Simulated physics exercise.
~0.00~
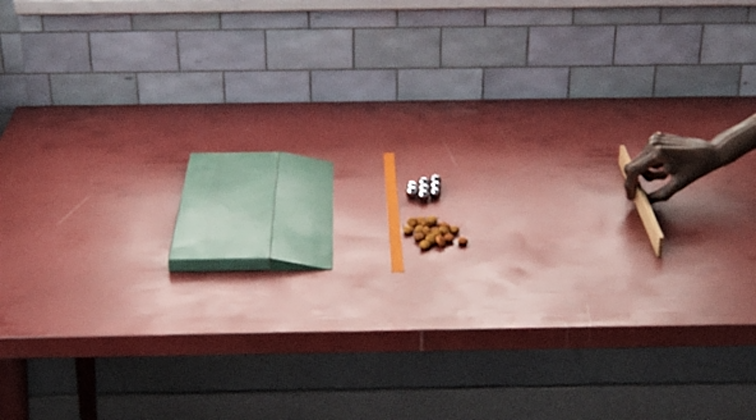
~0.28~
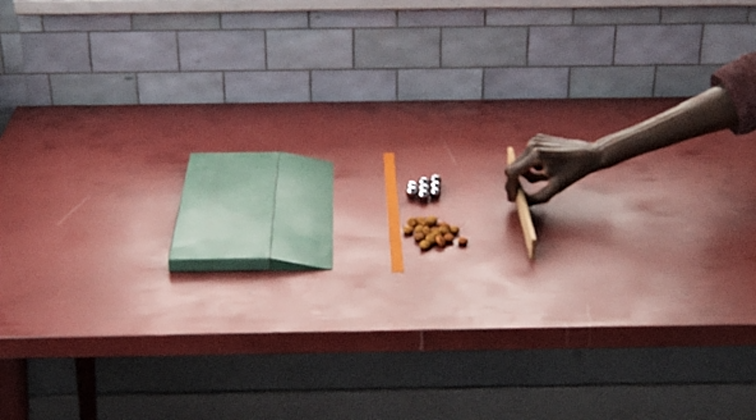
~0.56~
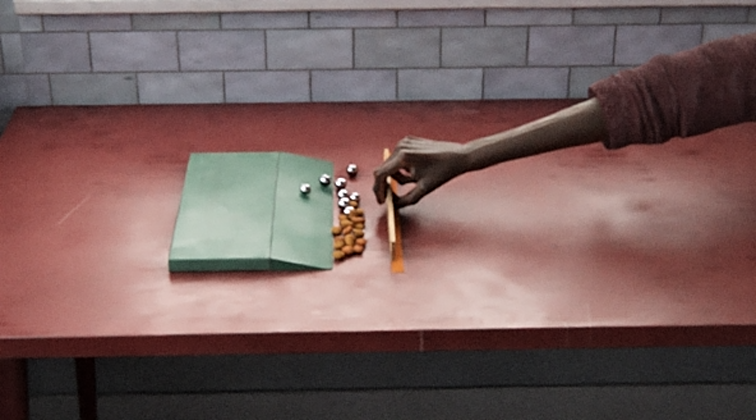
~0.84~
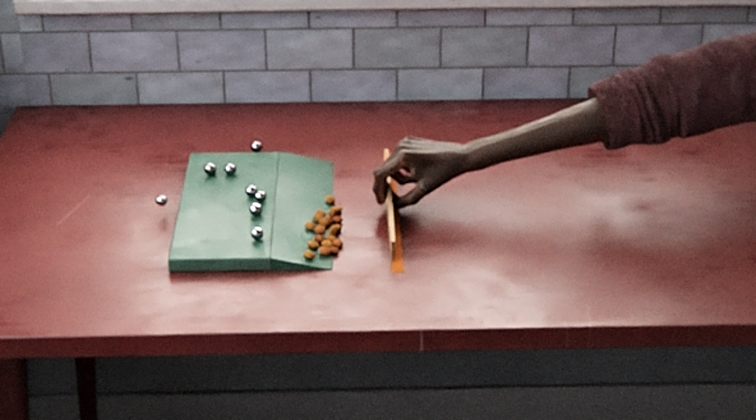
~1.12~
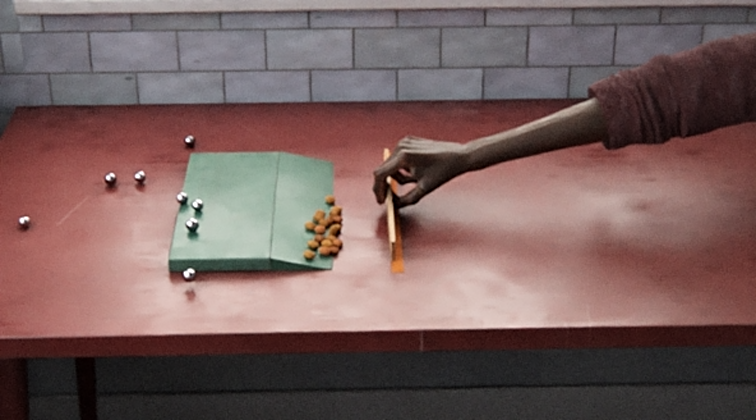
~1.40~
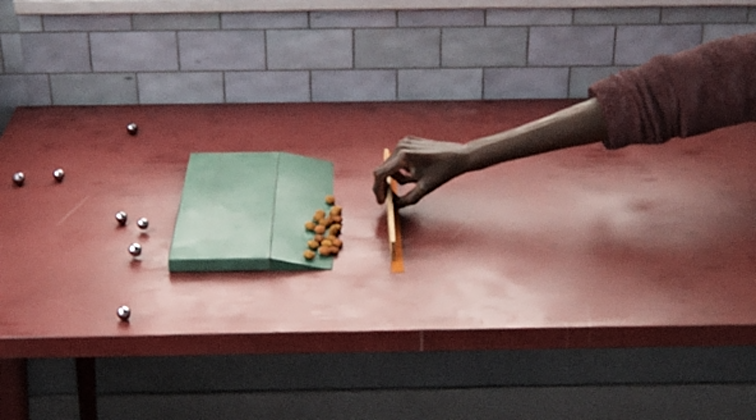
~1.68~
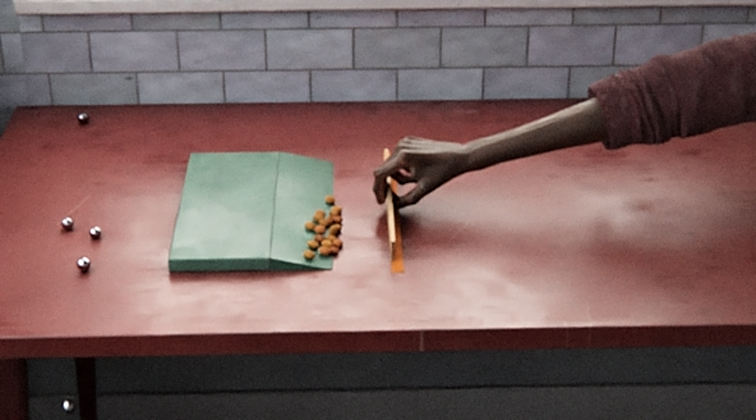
The footage shows a hand sweeping a wooden strip left across a red table, pushing shiny balls and brown lumps toward a green wedge and stopping at orange tape. The balls roll over the wedge and scatter left, some leaving the table, while the brown lumps settle at its lower right edge.
